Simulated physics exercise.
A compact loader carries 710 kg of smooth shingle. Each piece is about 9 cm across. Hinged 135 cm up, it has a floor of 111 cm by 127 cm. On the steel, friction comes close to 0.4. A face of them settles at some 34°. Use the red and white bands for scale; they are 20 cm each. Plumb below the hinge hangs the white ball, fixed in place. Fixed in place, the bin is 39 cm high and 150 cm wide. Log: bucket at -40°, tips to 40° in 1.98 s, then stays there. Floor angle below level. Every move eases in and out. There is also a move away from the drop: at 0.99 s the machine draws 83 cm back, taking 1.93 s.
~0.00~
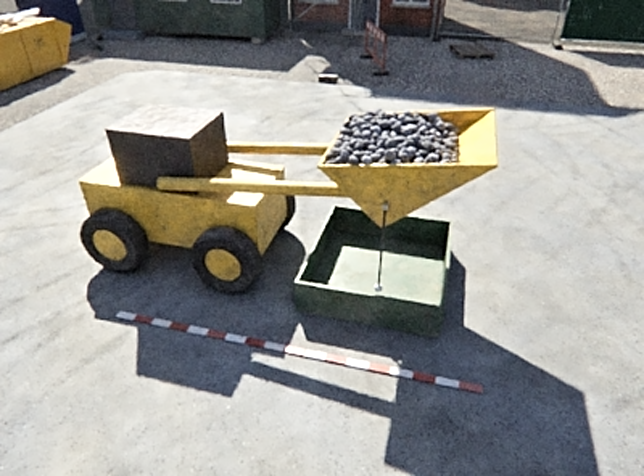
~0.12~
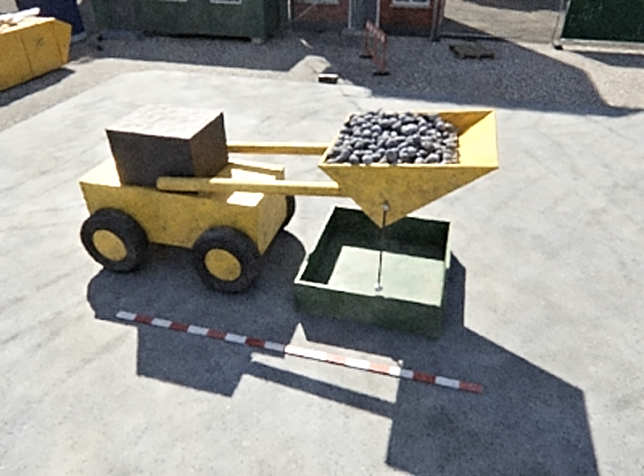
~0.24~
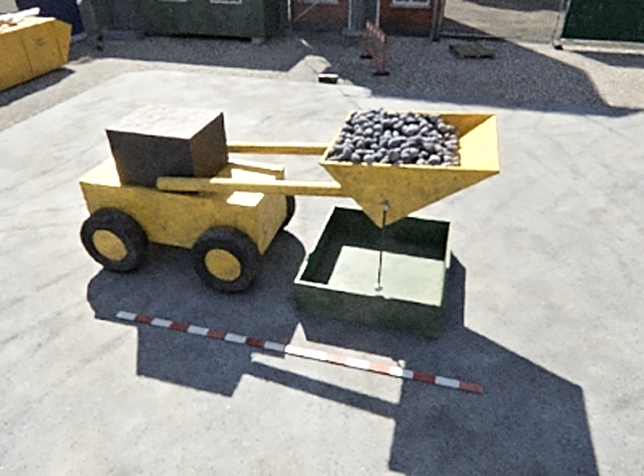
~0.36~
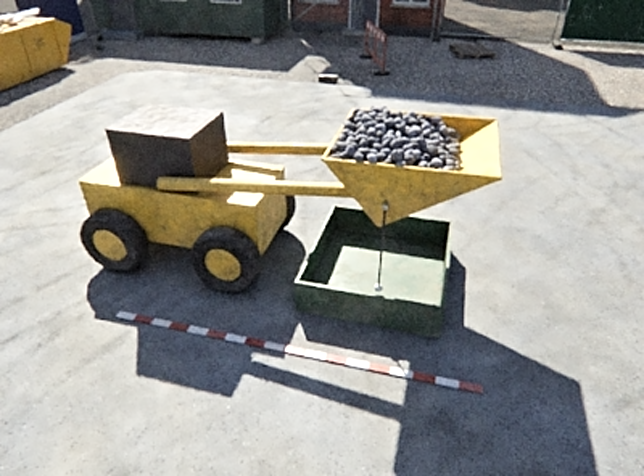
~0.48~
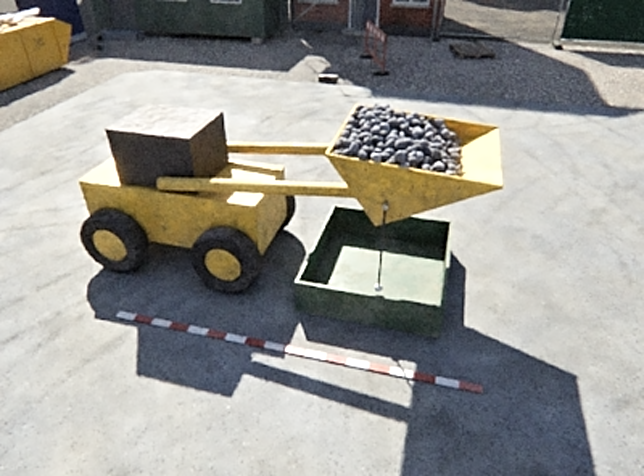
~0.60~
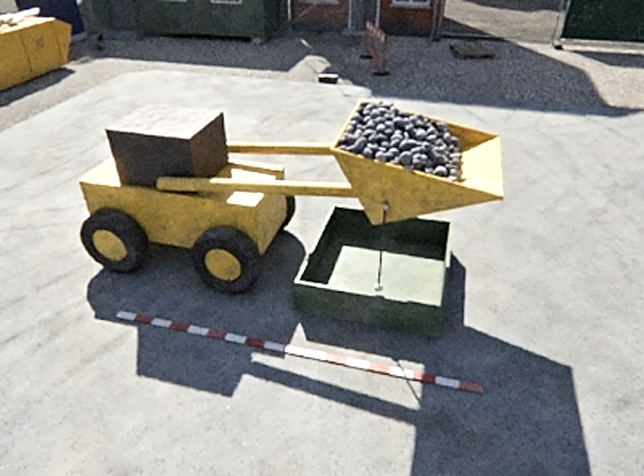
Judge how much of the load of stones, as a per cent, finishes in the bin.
Some 55 per cent of it.
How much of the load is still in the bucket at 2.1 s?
About 15 per cent.
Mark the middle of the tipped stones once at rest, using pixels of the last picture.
At about pixel (438, 281) in the last view.
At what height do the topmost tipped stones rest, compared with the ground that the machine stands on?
The top ends up around 38 cm above the machine's ground.
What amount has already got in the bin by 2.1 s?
Close to 40 per cent has got there by then.
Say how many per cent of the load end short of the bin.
I'd put it near 0 per cent.
After 1.5 s the floor is at 27°; 88 % in the bucket, 11 % beside or beyond the bin; the foremost stones are at (486, 240).
After 2.1 s the floor is at 40°; 15 % in the bucket, 39 % in the bin, 46 % beside or beyond the bin; the foremost stones are at (548, 296).
After 3.4 s the floor is at 40°; 0 % in the bucket, 54 % in the bin, 46 % beside or beyond the bin; the foremost stones are at (620, 309).
After 6.2 s the floor is at 40°; 0 % in the bucket, 54 % in the bin, 46 % beside or beyond the bin; the foremost stones are at (620, 309).
